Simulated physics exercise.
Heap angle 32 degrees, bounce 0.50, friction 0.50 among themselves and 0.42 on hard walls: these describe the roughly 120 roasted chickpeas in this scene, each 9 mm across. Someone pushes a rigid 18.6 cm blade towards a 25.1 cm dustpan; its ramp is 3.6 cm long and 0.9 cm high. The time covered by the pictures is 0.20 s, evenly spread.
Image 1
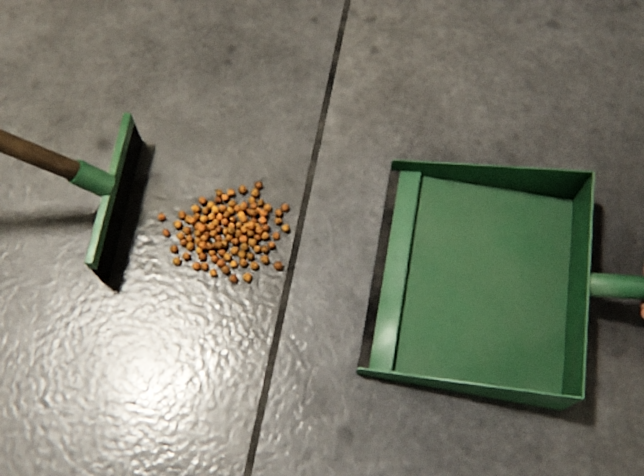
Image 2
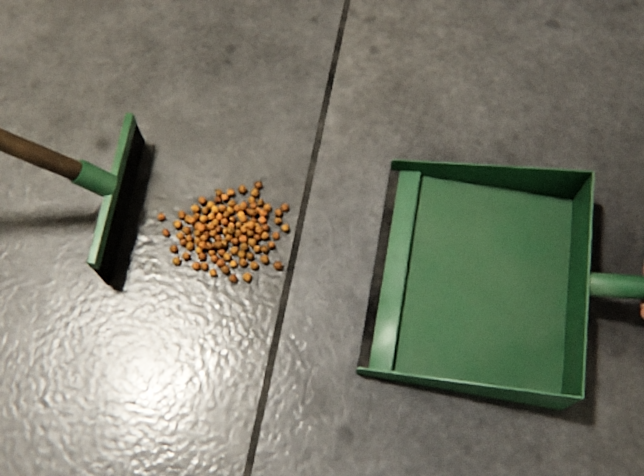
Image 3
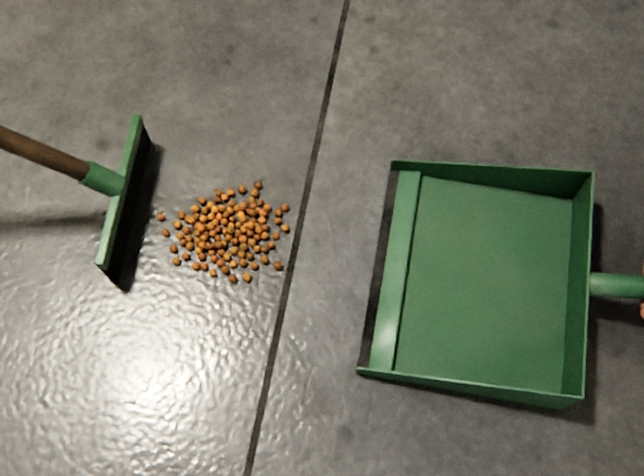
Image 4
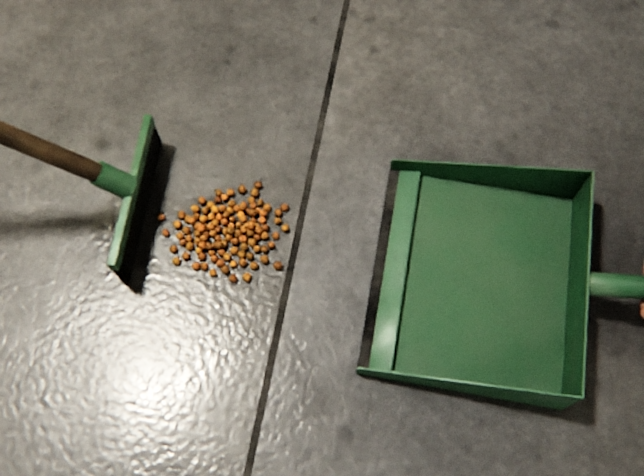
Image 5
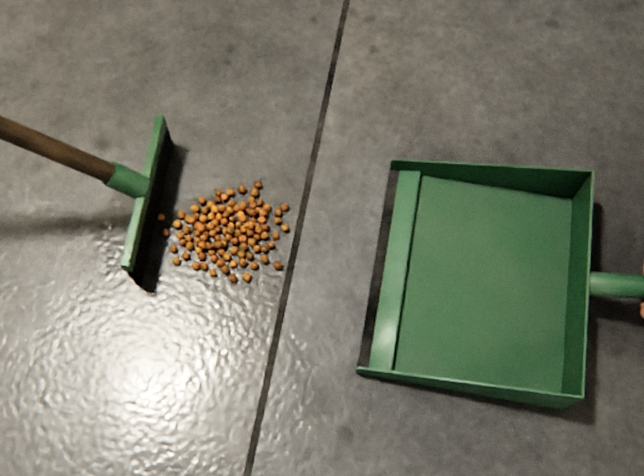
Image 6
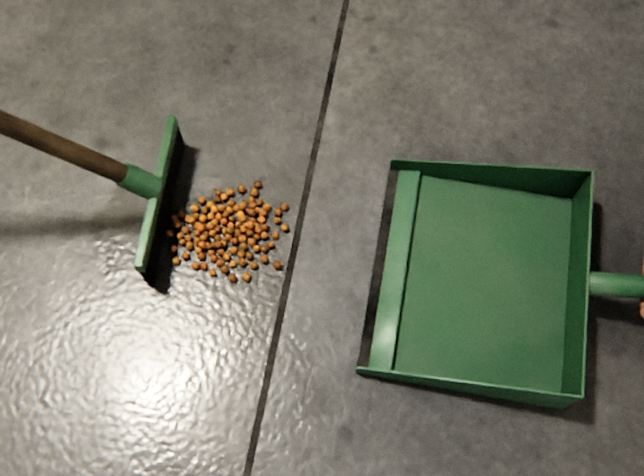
A green dustpan lay still on the gray tiled floor while a green blade on a wooden handle slid slowly right, closing the gap to a small heap of roasted chickpeas and just reaching its left edge.
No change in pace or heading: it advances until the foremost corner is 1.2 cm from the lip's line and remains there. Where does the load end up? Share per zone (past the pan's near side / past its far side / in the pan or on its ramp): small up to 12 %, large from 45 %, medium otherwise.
Near side - small; far side - small; pan - large.
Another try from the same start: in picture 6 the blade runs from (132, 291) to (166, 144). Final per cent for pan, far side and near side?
Pan 20 % / far 0 % / near 5 %.
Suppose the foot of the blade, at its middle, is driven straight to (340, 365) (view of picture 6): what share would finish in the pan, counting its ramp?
That would come to near 15 percent.
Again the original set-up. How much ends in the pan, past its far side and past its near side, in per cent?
Near 0, far 0, pan 55, all in per cent.
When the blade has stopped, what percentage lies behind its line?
Around 10 in a hundred.
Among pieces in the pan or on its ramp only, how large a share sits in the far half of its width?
Around 80 percent.
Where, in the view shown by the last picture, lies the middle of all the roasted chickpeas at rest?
In the last view, approximately (383, 239).
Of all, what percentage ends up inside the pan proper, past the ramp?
Estimate: Close to 5 per cent of the total.
Then, 0.32 s after the last picture, middle of the blade 14 cm from the lip; 0 % over the lip, far side 0 %, near side 0 %.
Then, 0.53 s after the last picture, middle of the blade 6 cm from the lip; 0 % over the lip, far side 0 %, near side 0 %.
Then, 0.85 s after the last picture, middle of the blade 2 cm from the lip; 55 % over the lip, far side 0 %, near side 0 %.
In the end, near side 0 %, far side 0 %, pan 55 %, in front of the lip or behind the blade 45 %.
